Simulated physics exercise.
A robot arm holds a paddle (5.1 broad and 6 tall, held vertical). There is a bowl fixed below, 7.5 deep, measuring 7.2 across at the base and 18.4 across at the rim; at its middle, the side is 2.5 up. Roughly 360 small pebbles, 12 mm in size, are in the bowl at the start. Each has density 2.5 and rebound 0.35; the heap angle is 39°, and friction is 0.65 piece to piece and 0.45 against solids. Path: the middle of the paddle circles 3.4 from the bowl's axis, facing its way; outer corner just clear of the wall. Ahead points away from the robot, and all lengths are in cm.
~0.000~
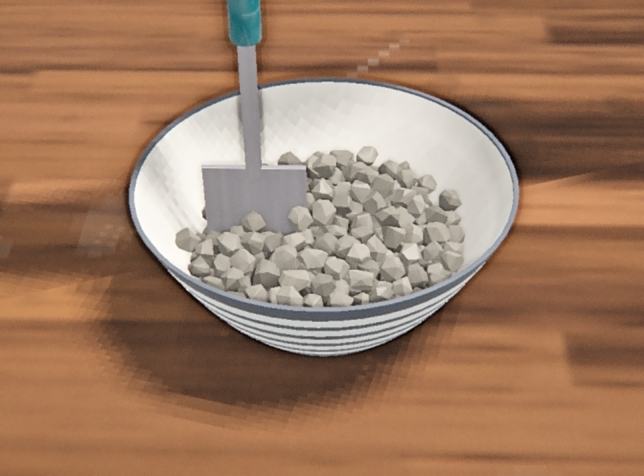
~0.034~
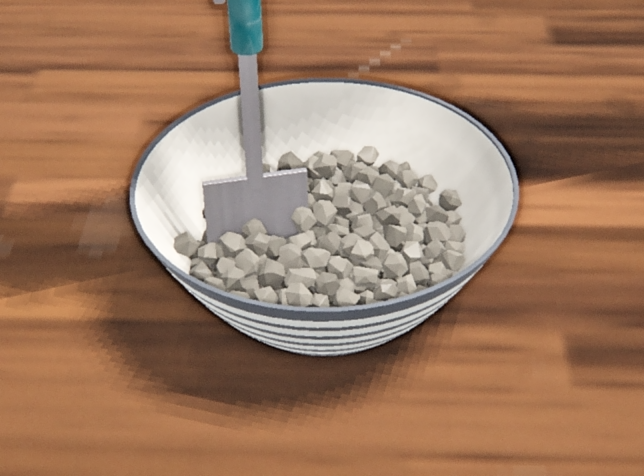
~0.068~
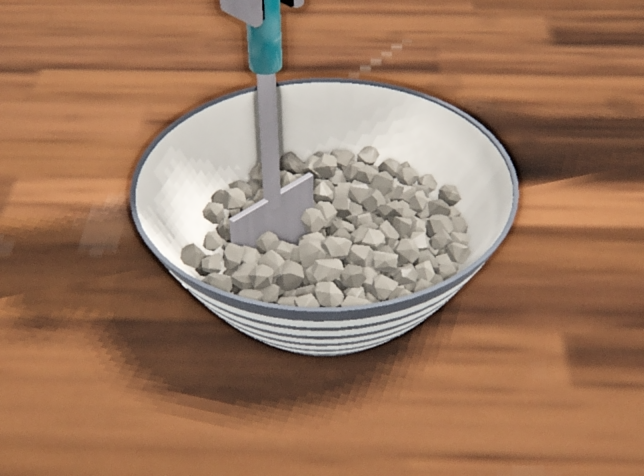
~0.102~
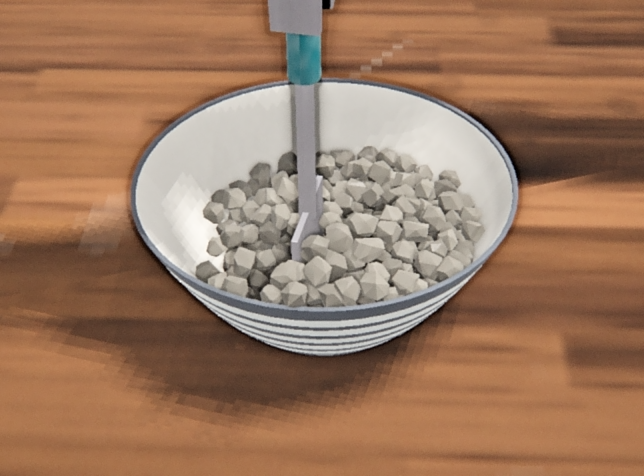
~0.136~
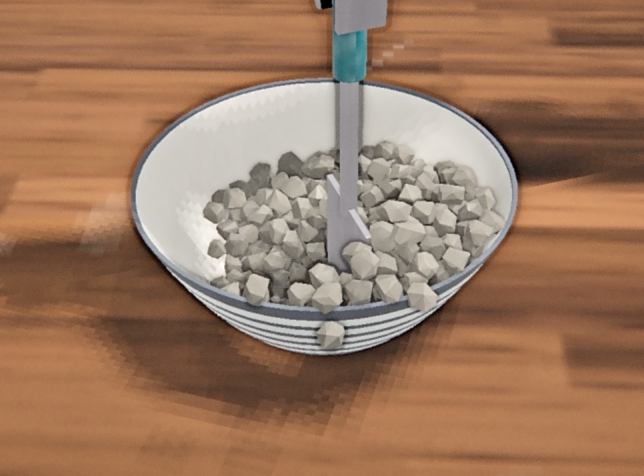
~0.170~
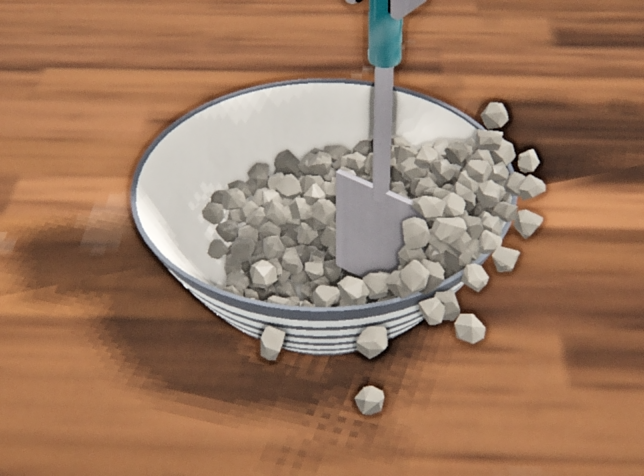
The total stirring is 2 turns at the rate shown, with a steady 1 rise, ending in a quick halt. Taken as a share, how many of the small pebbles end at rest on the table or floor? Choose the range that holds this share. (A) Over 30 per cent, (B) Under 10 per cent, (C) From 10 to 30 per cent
Over 30 per cent (A).
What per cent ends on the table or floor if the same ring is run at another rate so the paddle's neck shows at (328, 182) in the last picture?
About 25 per cent.
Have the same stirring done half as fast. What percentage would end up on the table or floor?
Near 15 in a hundred, it would be.
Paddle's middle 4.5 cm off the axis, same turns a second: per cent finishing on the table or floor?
Near 35 percent.
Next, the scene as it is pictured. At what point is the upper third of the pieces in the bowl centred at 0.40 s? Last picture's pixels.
Centre of upper third: Approx. (217, 216) px.
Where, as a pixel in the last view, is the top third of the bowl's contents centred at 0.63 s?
I'd put it close to (401, 157).
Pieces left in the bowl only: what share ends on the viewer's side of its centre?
I'd put it near 50 per cent.
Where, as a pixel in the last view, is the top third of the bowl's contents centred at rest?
The centre is near pixel (315, 235).
After 0.40 s, 8° round, highest piece 11 above the table; 262 in the bowl, 61 on the table or floor, 41 in flight or on the tool.
After 0.63 s, 230° round, highest piece 10 above the table; 234 in the bowl, 115 on the table or floor, 15 in flight or on the tool.
After 0.94 s, 0° round, highest piece 8 above the table; 219 in the bowl, 143 on the table or floor, 2 in flight or on the tool.
After 1.64 s, 0° round, highest piece 7 above the table; 219 in the bowl, 145 on the table or floor.
At rest, 219 in the bowl, 145 on the table or floor. That is 40 % on the table or floor.
